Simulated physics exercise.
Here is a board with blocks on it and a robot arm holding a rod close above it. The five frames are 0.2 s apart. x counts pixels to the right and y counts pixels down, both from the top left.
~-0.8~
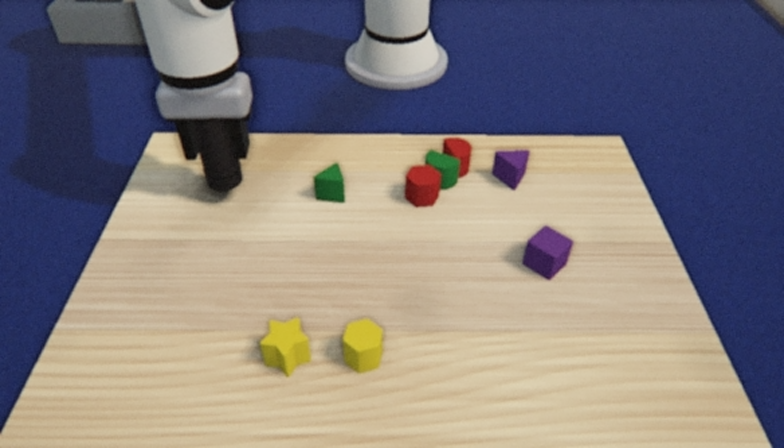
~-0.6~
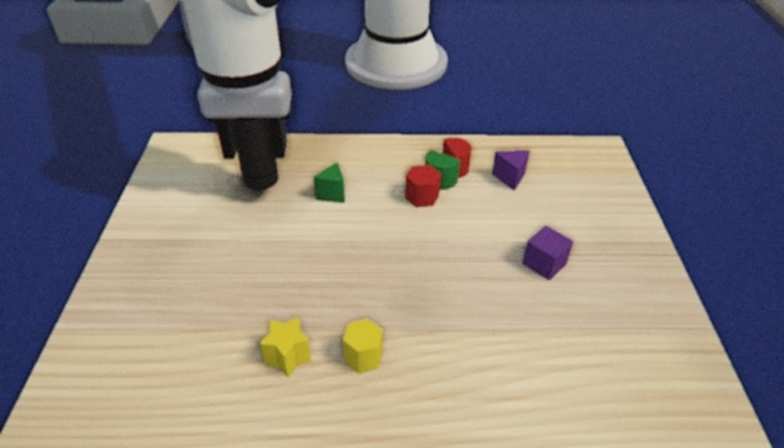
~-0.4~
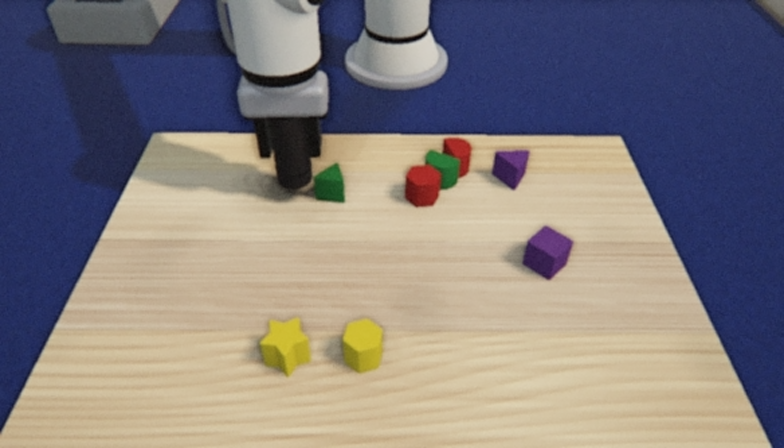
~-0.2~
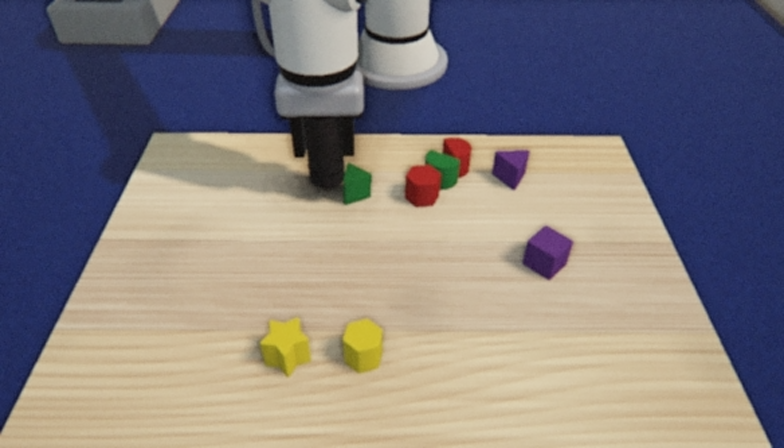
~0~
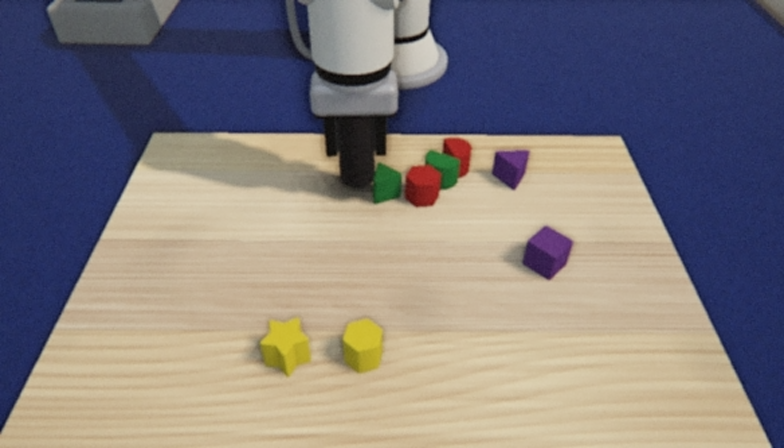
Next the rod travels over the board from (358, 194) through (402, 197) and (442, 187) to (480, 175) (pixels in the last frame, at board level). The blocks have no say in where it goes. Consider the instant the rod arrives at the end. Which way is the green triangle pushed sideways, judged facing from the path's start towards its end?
The shift is to the right of that direction.
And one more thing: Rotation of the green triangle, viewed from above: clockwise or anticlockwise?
It is turned clockwise.
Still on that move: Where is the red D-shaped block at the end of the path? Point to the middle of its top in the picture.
I'd say the red D-shaped block ends with its top centre at (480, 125).
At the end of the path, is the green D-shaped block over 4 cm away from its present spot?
Yes, it checks out.
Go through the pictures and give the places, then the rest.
The first picture shows rod's lower end at (225, 181); green triangle at (331, 173); red six-sided block at (423, 174); green D-shaped block at (441, 159); red D-shaped block at (459, 146).
The second picture shows rod at (261, 180); blocks still.
The third picture shows rod at (295, 179); blocks still.
The fourth picture shows rod at (327, 179); green triangle at (354, 173).
The fifth picture shows rod at (358, 178); green triangle at (385, 172); red six-sided block at (423, 174); green D-shaped block at (441, 159); red D-shaped block at (459, 146).
One third of the way, rod at (403, 181); green triangle at (431, 174); red six-sided block at (463, 180).
Two thirds of the way, rod at (444, 171); green triangle at (472, 165); red six-sided block at (481, 182), turned 35° clockwise; green D-shaped block at (462, 147); red D-shaped block at (471, 137), turned 50° anticlockwise.
At the end, rod at (482, 160); green triangle at (507, 162), turned 25° clockwise; red six-sided block at (482, 182), turned 40° clockwise; green D-shaped block at (487, 136), turned 55° anticlockwise; red D-shaped block at (480, 125), turned 95° anticlockwise.
